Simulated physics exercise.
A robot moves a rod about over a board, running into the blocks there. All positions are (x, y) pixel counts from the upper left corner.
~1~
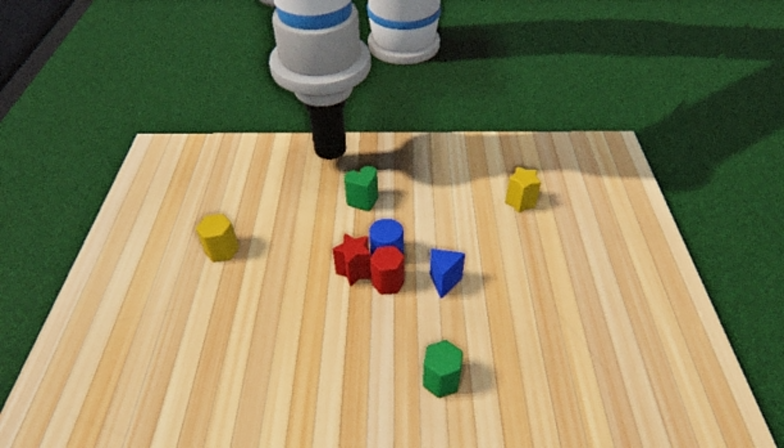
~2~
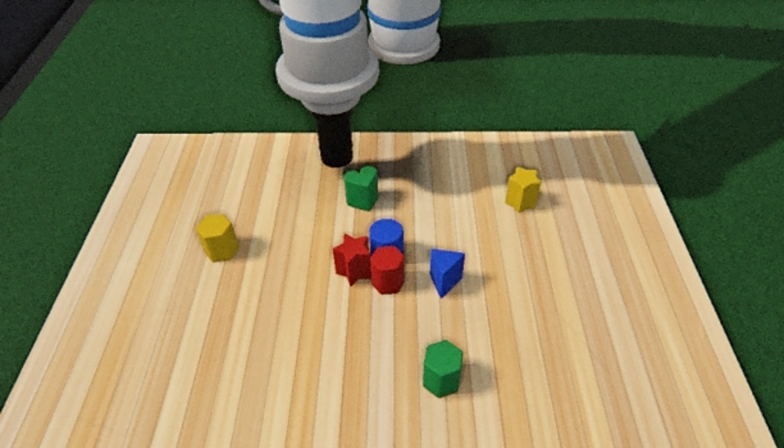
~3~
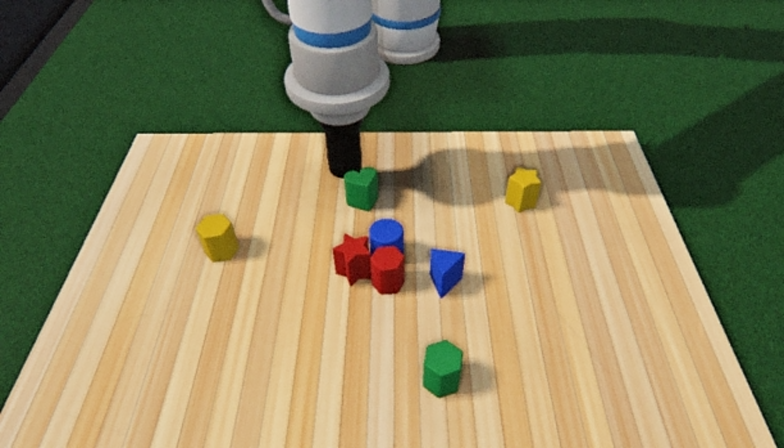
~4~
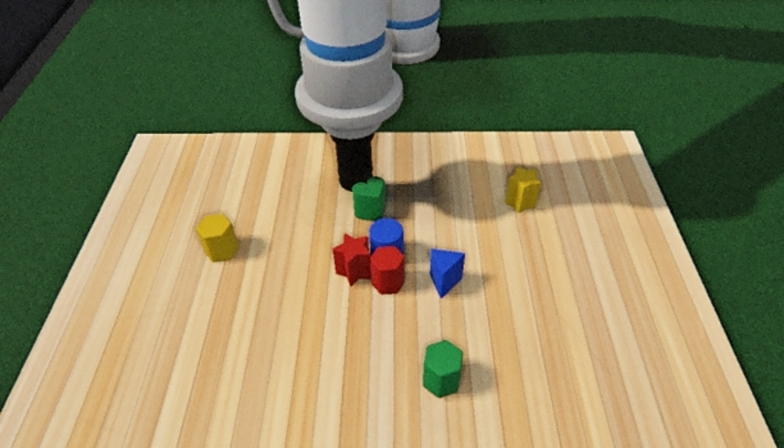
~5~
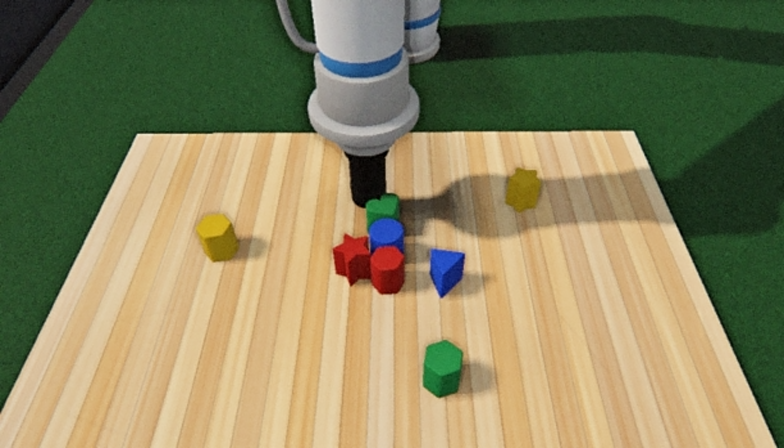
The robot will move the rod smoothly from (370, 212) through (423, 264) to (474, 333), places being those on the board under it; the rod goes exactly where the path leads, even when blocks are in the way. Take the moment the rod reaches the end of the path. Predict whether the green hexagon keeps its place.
Once the rod is done, the green hexagon remains in the old spot.
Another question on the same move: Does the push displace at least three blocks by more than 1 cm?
Final answer: Yes.
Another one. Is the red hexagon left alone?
Going by the path, no.
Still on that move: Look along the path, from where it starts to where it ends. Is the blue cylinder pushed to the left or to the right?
It shifts rightward.
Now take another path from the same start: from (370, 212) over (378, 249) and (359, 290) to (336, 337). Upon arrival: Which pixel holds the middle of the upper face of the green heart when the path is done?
I'd expect the centre of its top face to be at (410, 223).
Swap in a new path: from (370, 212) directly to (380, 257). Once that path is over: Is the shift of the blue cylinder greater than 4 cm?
Final answer: No.
The first path, step by step. One third of the way, rod (406, 231); green heart (430, 234), turned 15° anticlockwise; blue cylinder (405, 254); red hexagon (381, 275).
Two thirds of the way, rod (442, 271); green heart (472, 273), turned 25° anticlockwise; blue cylinder (412, 278); red hexagon (375, 280); blue three-sided block (479, 294), turned 25° anticlockwise.
At the end, rod (476, 320); green heart (514, 311), turned 50° anticlockwise; blue cylinder (412, 279); red hexagon (375, 280); green hexagon in place; blue three-sided block (531, 334), turned 45° anticlockwise.
